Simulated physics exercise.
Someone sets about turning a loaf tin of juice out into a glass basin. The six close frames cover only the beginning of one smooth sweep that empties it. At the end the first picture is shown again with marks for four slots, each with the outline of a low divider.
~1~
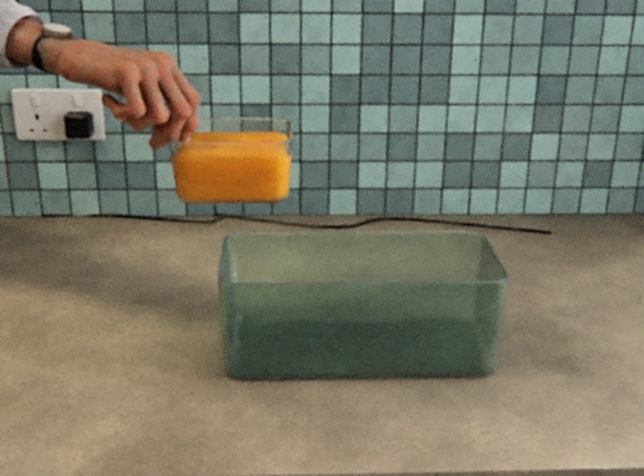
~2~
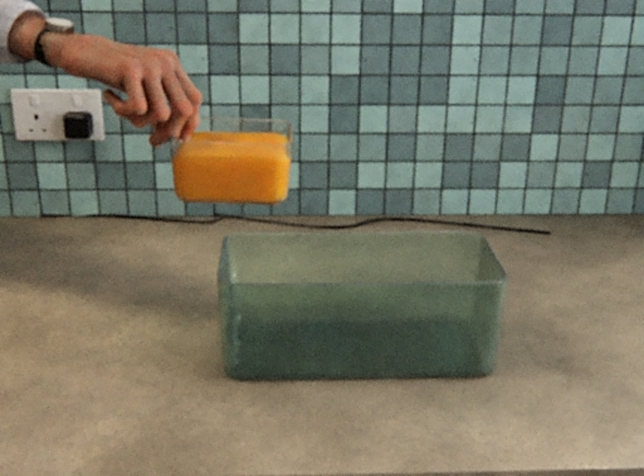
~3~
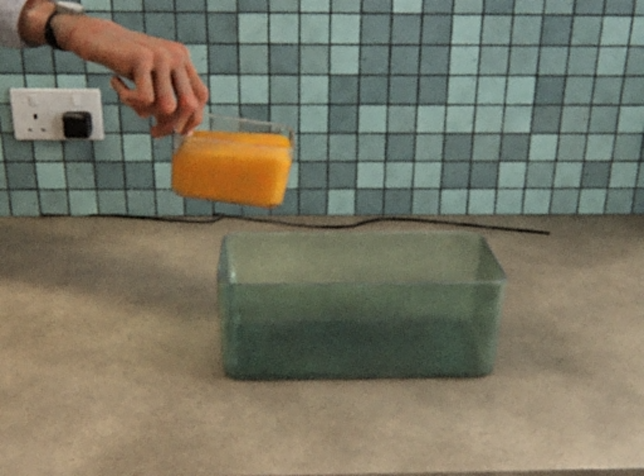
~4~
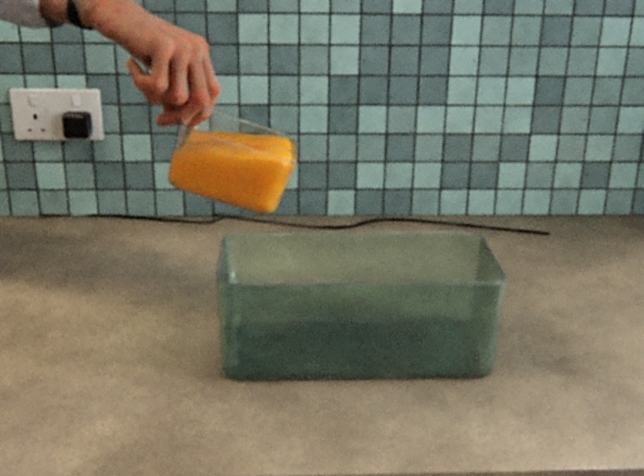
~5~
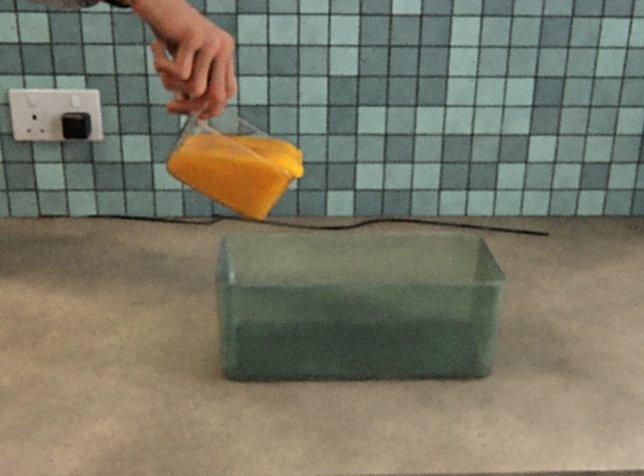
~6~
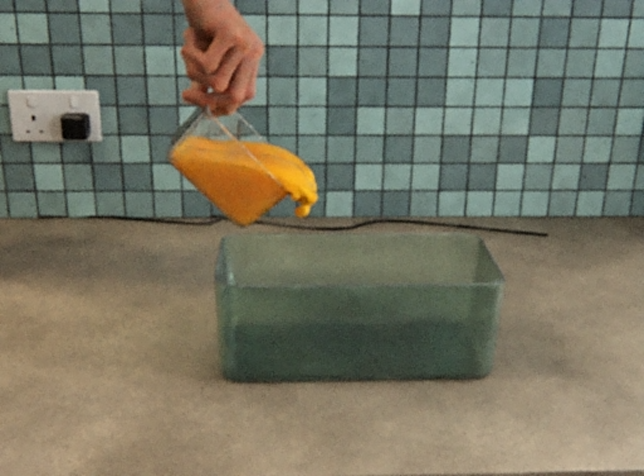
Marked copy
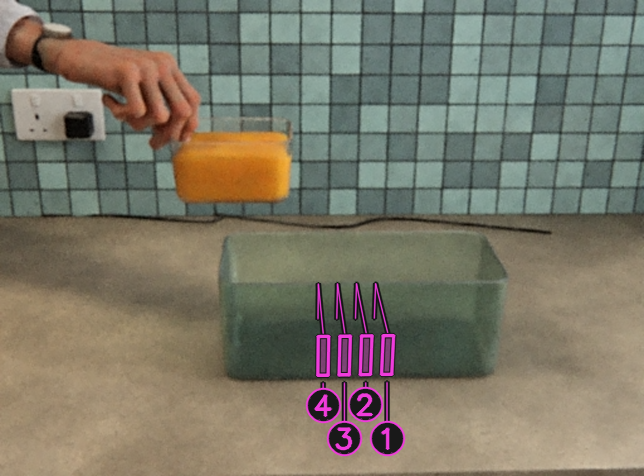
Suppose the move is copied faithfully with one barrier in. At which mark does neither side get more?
Choose 3.
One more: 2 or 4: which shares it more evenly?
It is 4.
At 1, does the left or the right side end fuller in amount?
More ends on the left.
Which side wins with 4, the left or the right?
More ends on the right.
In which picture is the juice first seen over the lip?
In picture 5.
On the marked copy, 1 at (387, 382); 2 at (365, 382); 3 at (344, 382); 4 at (323, 383).
For place 1, about 93 % ends left of the wall and 6 % right of it.
For place 2, about 87 % ends left of the wall and 10 % right of it; 3 % is lost outside.
For place 3, about 51 % ends left of the wall and 48 % right of it.
For place 4, about 29 % ends left of the wall and 71 % right of it.
